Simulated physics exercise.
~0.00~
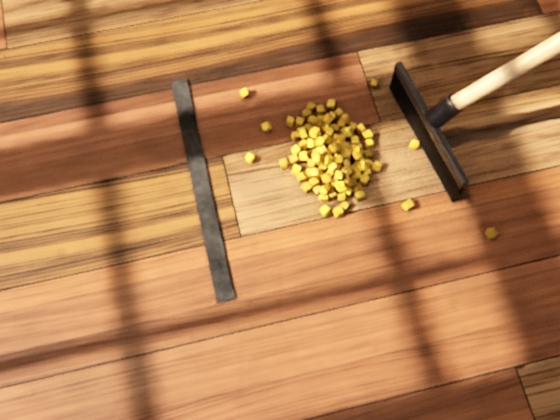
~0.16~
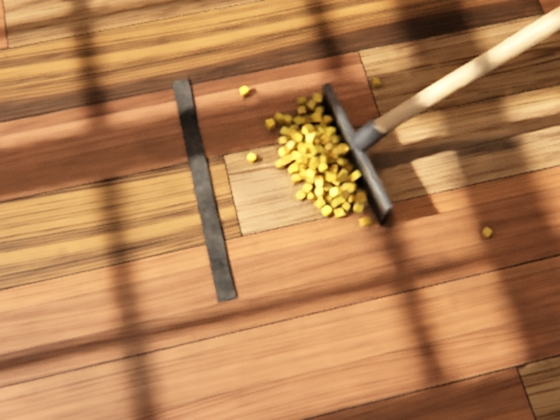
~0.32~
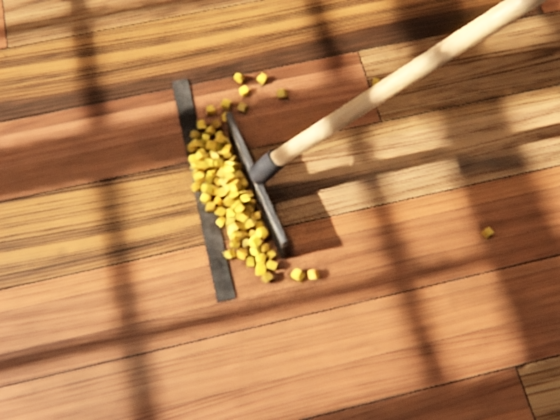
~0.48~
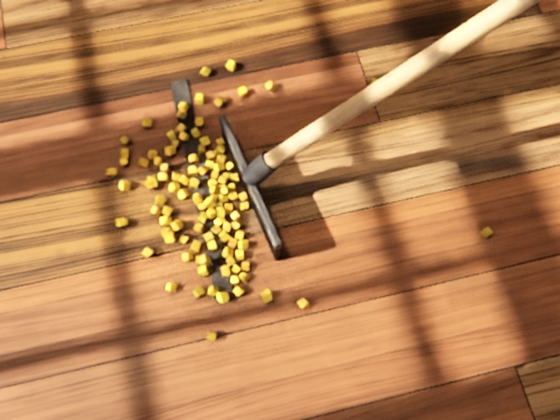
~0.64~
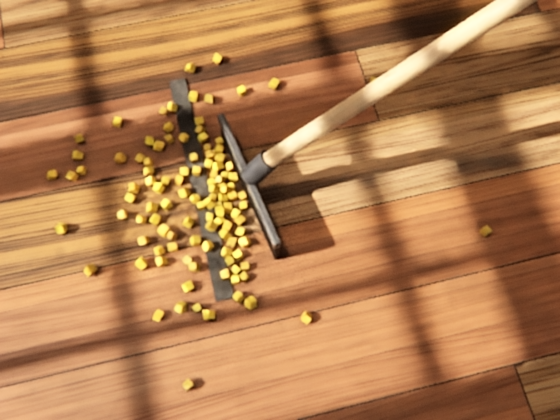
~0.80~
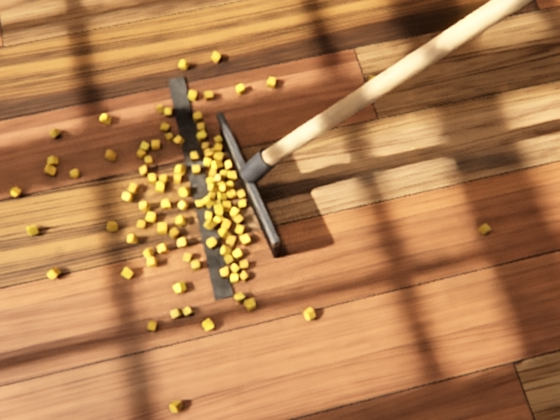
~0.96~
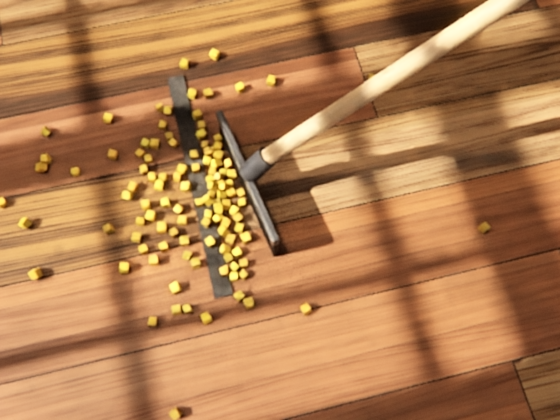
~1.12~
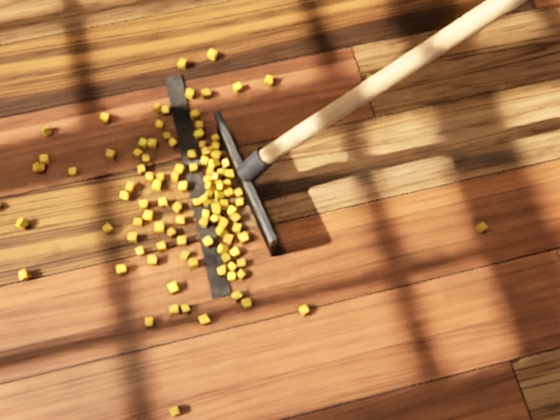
A squeegee shoves yellow cubes left into a dark strip, then halts as they scatter past it.
